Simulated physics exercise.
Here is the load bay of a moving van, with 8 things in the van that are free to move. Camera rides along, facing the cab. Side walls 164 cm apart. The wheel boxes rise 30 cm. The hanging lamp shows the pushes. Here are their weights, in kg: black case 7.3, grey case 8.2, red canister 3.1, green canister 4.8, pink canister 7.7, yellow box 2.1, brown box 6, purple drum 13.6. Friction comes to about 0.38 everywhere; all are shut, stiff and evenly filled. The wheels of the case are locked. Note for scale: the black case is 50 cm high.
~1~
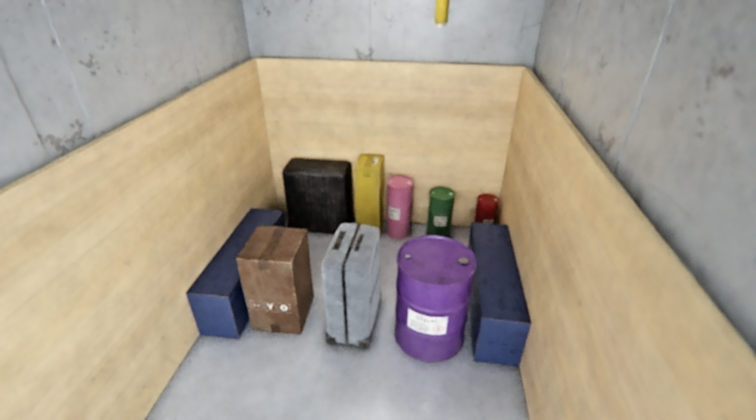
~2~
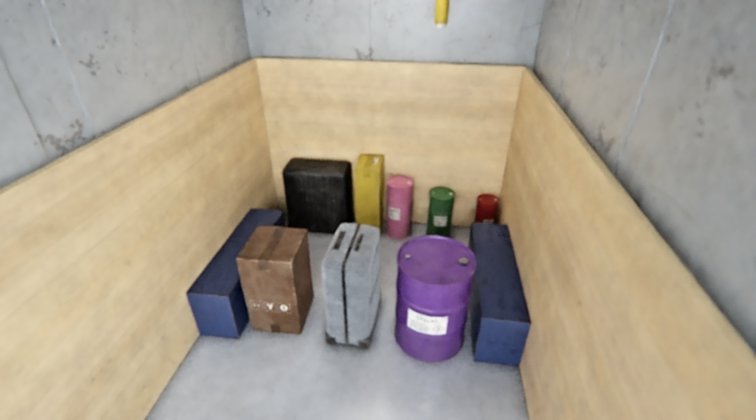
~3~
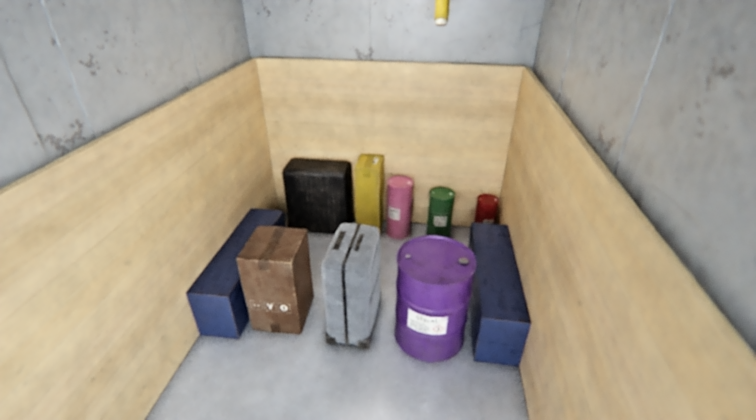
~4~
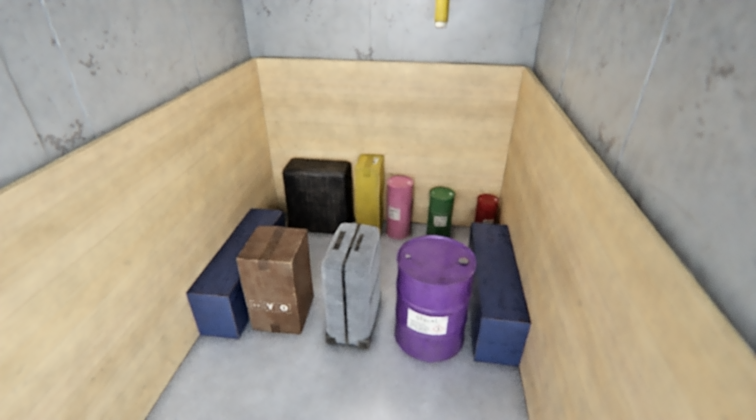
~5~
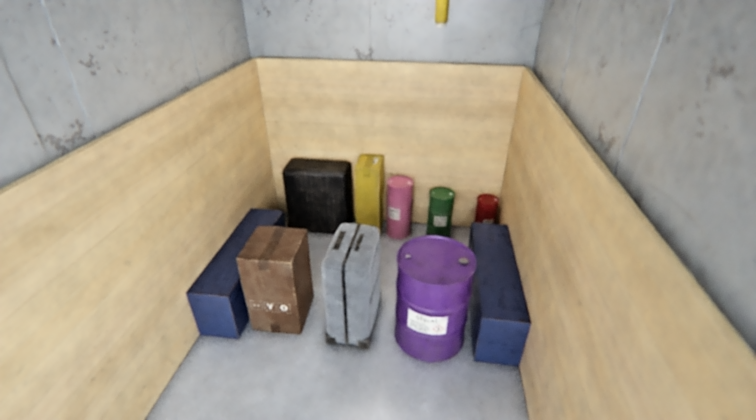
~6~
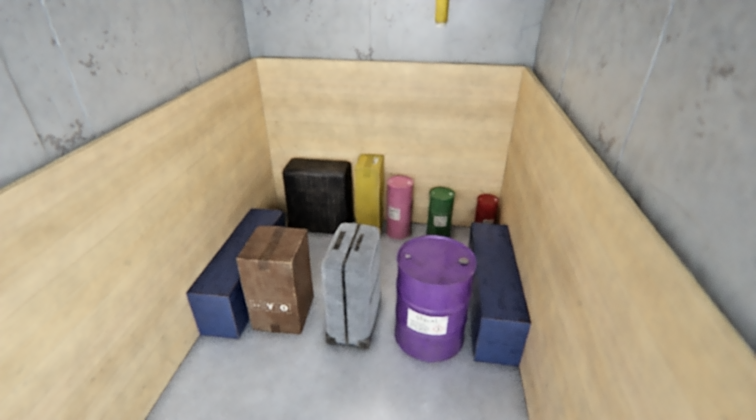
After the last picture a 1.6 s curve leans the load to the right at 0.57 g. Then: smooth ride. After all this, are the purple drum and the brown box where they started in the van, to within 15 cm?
Watch the purple drum stay nearby; watch the brown box get carried off.
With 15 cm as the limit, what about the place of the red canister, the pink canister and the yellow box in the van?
In short, the red canister stays close to home, the pink canister leaves its position, the yellow box leaves its position.
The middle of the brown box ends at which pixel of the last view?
It ends near (335, 285).
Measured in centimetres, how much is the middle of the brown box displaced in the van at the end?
I'd say about 30 cm between start and finish.
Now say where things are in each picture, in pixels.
The first frame shows smooth; purple drum (432, 298); brown box (279, 280).
The second frame shows force 0.27 g backwards; red canister (485, 218); green canister (440, 215).
The third frame shows force 0.27 g backwards; pink canister (399, 208); yellow box (370, 197).
The fourth frame shows force 0.18 g backwards; black case (320, 196); grey case (354, 284).
The fifth frame shows smooth; red canister (485, 218); green canister (440, 215).
The sixth frame shows smooth; purple drum (432, 298); brown box (279, 280).
Then, 0.60 s later than the last frame, force 0.57 g right; brown box 8 cm from its spot near (295, 281); purple drum 4 cm from its spot near (440, 299); yellow box tilted 14°.
Then, 0.80 s later than the last frame, force 0.57 g right; brown box 24 cm from its spot near (323, 284); purple drum 4 cm from its spot near (440, 299); yellow box tilted 23°.
Then, 0.90 s later than the last frame, force 0.57 g right; brown box 30 cm from its spot near (335, 285); purple drum 4 cm from its spot near (440, 299); yellow box tilted 8°.
Then, 1.20 s later than the last frame, force 0.57 g right; brown box 30 cm from its spot near (335, 285); purple drum 4 cm from its spot near (440, 299); pink canister tilted 7°.
When it is over, not toppled but over 15 cm from the start, black case, green canister, pink canister, yellow box and brown box; the other 3 within 15 cm of the start. In the last view, purple drum near (440, 299), brown box near (335, 285).
